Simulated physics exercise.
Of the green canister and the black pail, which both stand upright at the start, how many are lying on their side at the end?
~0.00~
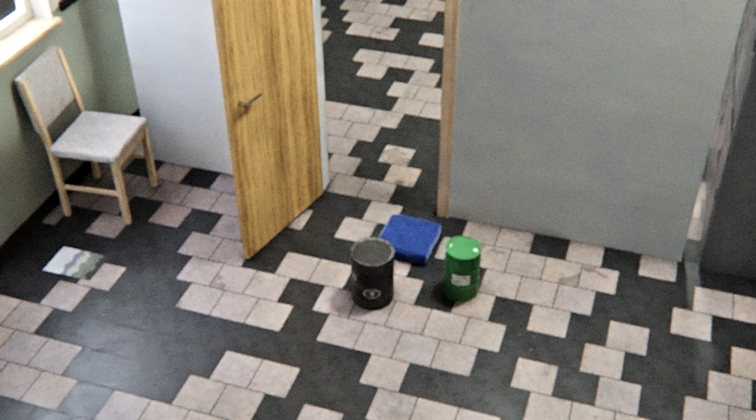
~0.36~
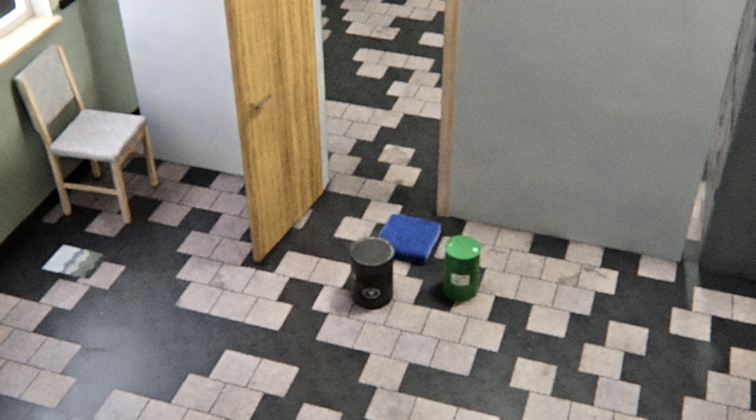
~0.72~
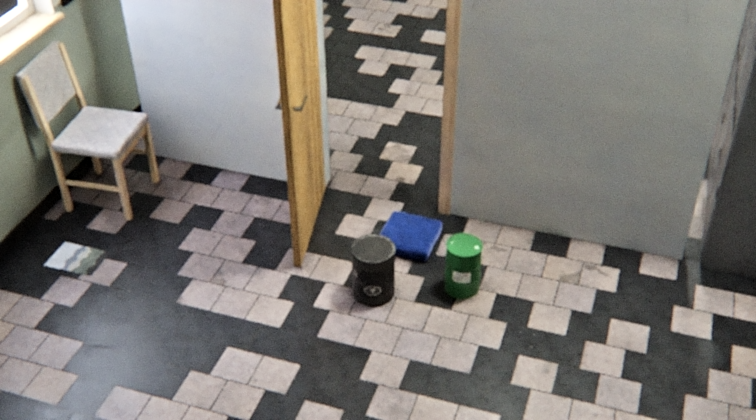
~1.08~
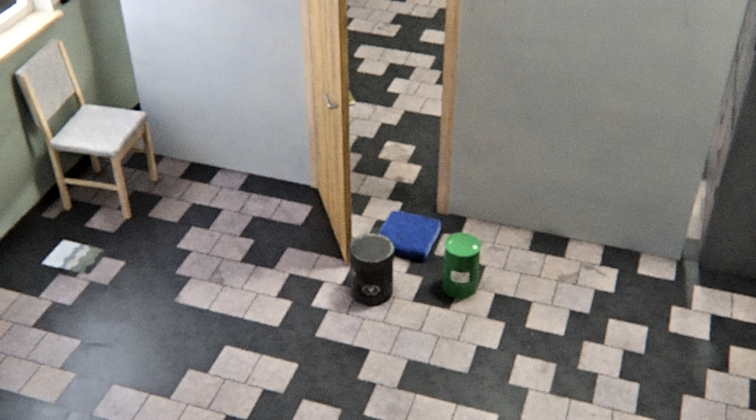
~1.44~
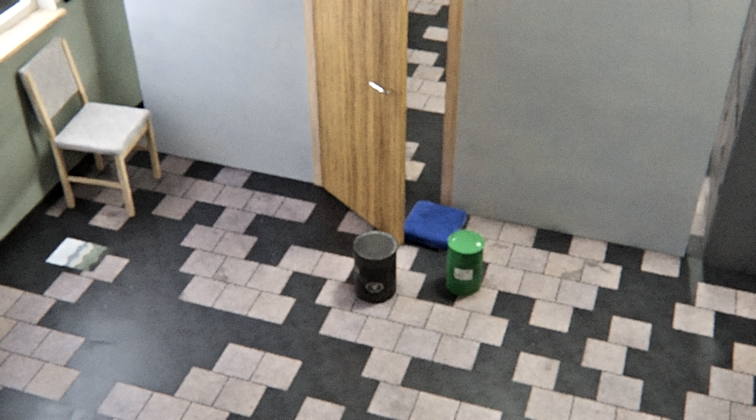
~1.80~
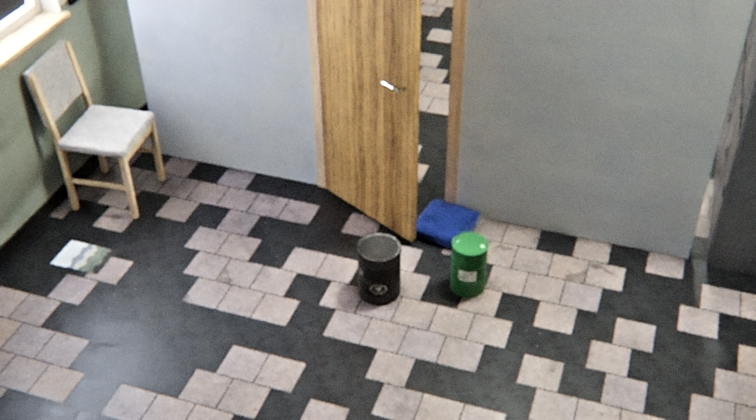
None of them are lying on their side; both the green canister and the black pail are still upright at the end.
In this clip, a wooden door swings from wide open toward its doorway, pushing a blue cushion on the tiled floor to the right. It ends still partly open against the cushion, while the black pail and green canister stay upright nearby.
